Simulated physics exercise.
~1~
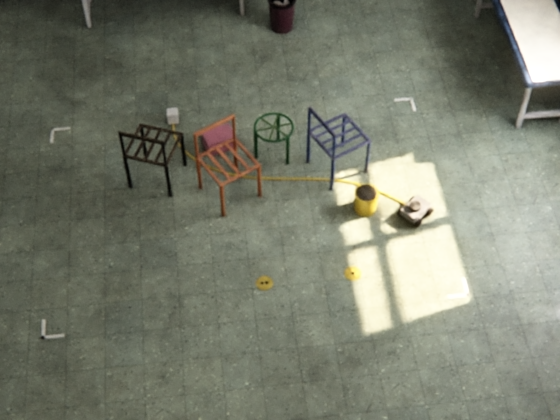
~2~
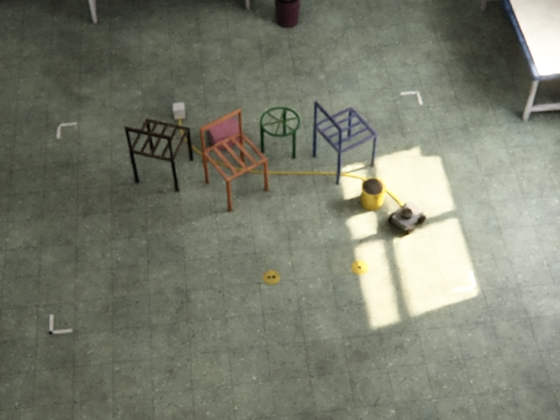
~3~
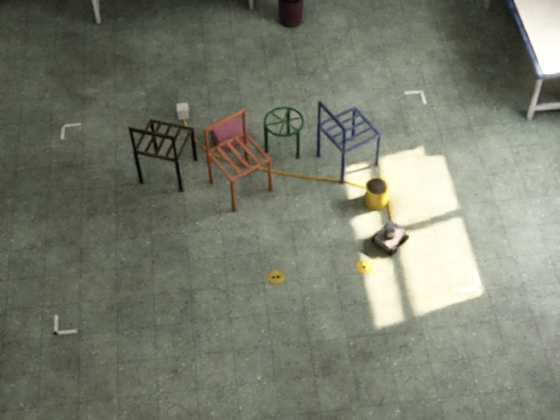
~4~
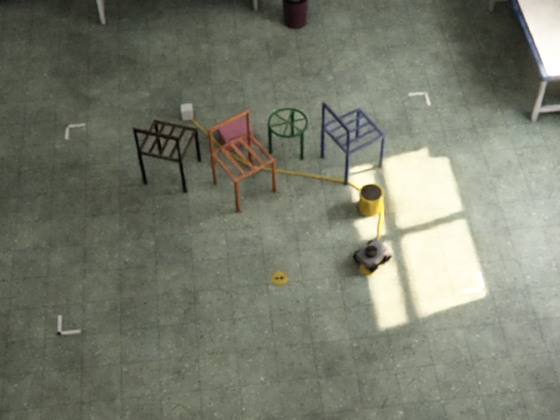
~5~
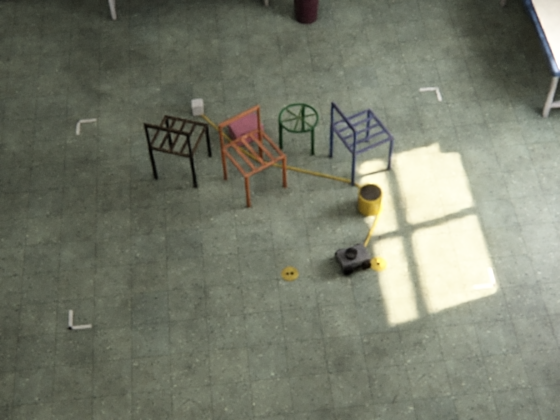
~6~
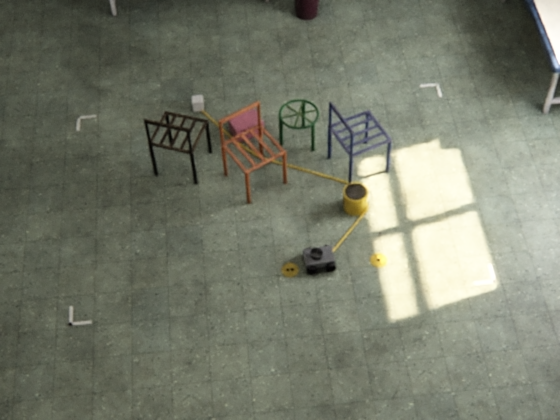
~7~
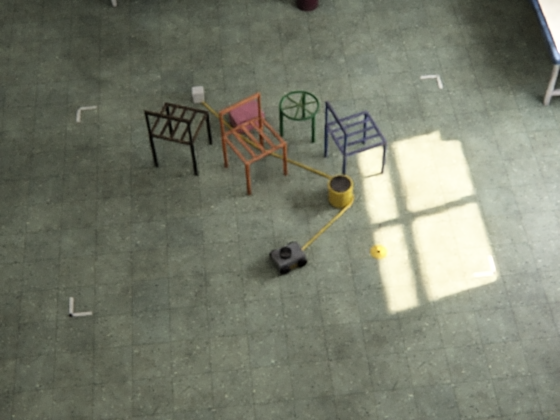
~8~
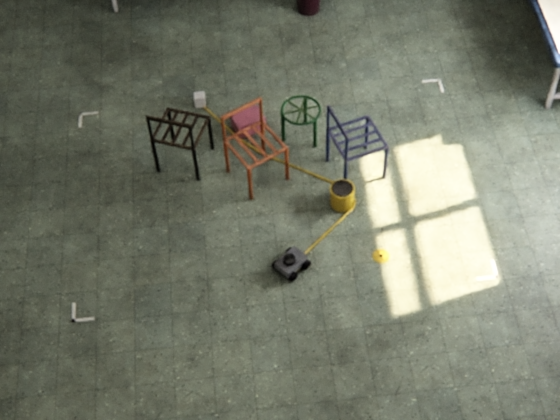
The video shows a small dark cart on a yellow lead driving slowly left across a tiled floor, first angling downward, while the lead drags a yellow pot left and slightly shifts a blue chair; the cart stops below the still upright chairs and green stool.
